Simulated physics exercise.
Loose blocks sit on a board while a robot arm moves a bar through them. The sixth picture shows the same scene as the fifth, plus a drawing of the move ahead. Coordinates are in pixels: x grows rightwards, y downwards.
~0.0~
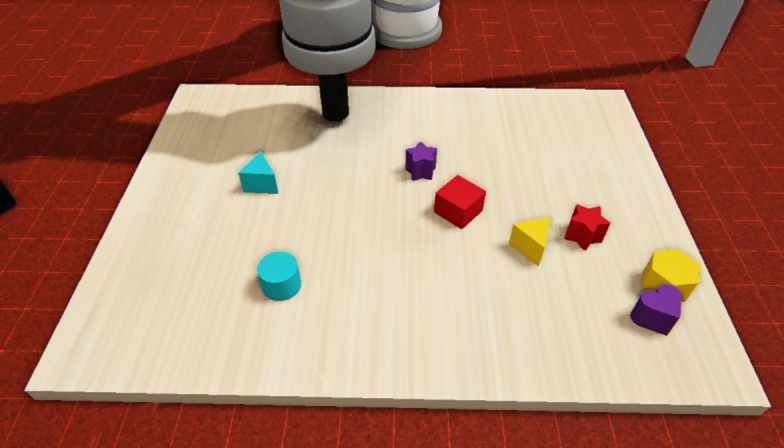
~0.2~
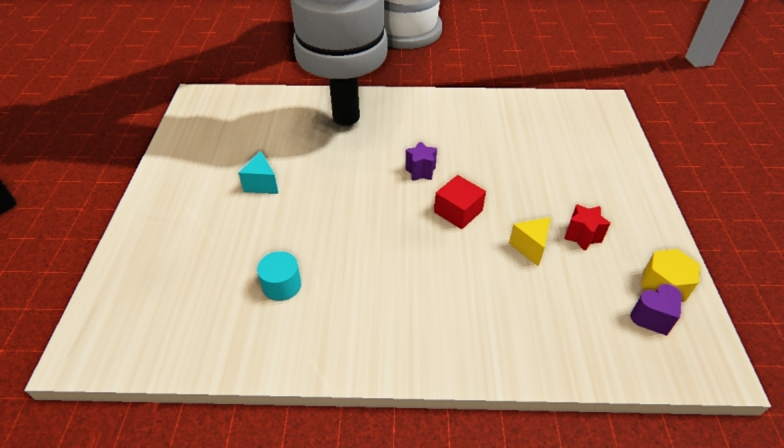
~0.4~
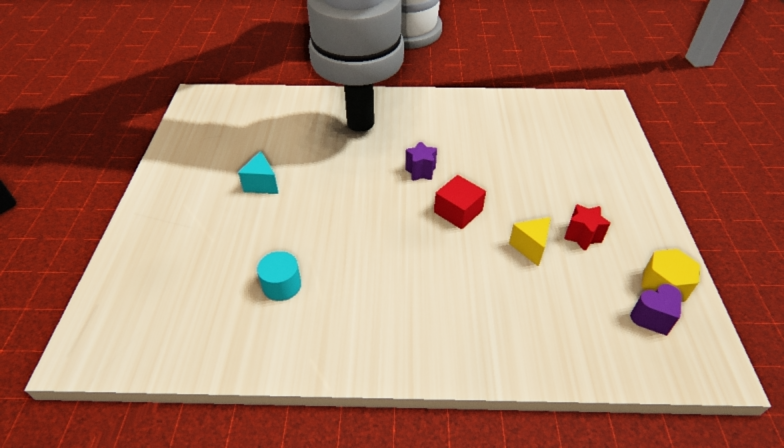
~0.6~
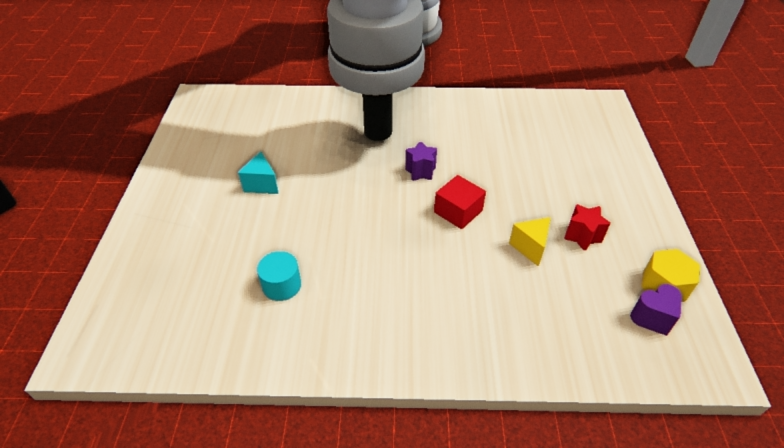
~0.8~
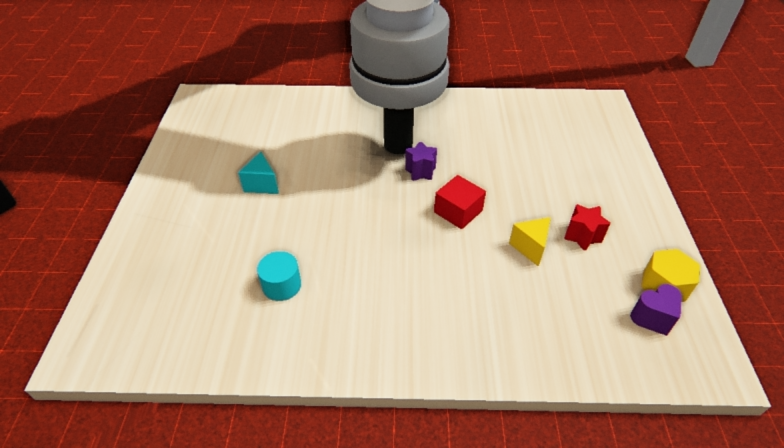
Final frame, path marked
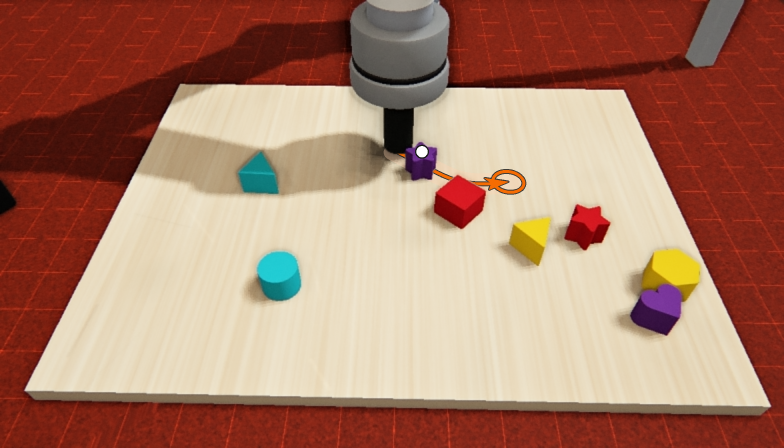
A robot arm slid its dark bar right and slightly toward the viewer across a pale board, coming close beside the purple star, while the scattered red, yellow, blue and purple blocks stayed still.
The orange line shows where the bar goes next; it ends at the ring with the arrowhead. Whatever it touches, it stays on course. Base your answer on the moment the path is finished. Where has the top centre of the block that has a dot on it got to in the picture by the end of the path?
When the path ends, it will be at (474, 183).
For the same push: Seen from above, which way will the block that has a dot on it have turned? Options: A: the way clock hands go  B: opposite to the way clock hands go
A
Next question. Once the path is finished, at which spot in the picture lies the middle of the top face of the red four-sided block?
It is going to be at (475, 209).
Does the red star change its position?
Answer: No.
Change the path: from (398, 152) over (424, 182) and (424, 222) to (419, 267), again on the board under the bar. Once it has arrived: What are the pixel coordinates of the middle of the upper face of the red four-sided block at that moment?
The middle of its upper face will lie at (489, 212).
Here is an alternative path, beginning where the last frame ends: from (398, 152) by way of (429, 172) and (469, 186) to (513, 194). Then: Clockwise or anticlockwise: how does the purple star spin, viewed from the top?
Seen from overhead, it turns clockwise.
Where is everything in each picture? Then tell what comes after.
Bar's lower end (336, 114); purple star (422, 152); red four-sided block (461, 191); red star (590, 216), in the first picture.
Bar (346, 118); blocks still, in the second picture.
Bar (361, 124); blocks still, in the third picture.
Bar (378, 133); blocks still, in the fourth picture.
Bar (398, 145); purple star (422, 152); red four-sided block (461, 191); red star (590, 216), in the fifth picture.
Drawn move, from (398, 152) via (430, 169) and (467, 183), ending at (508, 182); the dot is on the purple star.
On the path given first. One third of the way, bar (431, 162); purple star (443, 167), turned 20° clockwise.
Two thirds of the way, bar (468, 176); purple star (471, 182), turned 45° clockwise; red four-sided block (475, 209), turned 30° clockwise.
At the end, bar (510, 175); purple star (474, 183), turned 55° clockwise; red four-sided block (475, 209), turned 30° clockwise; red star still.
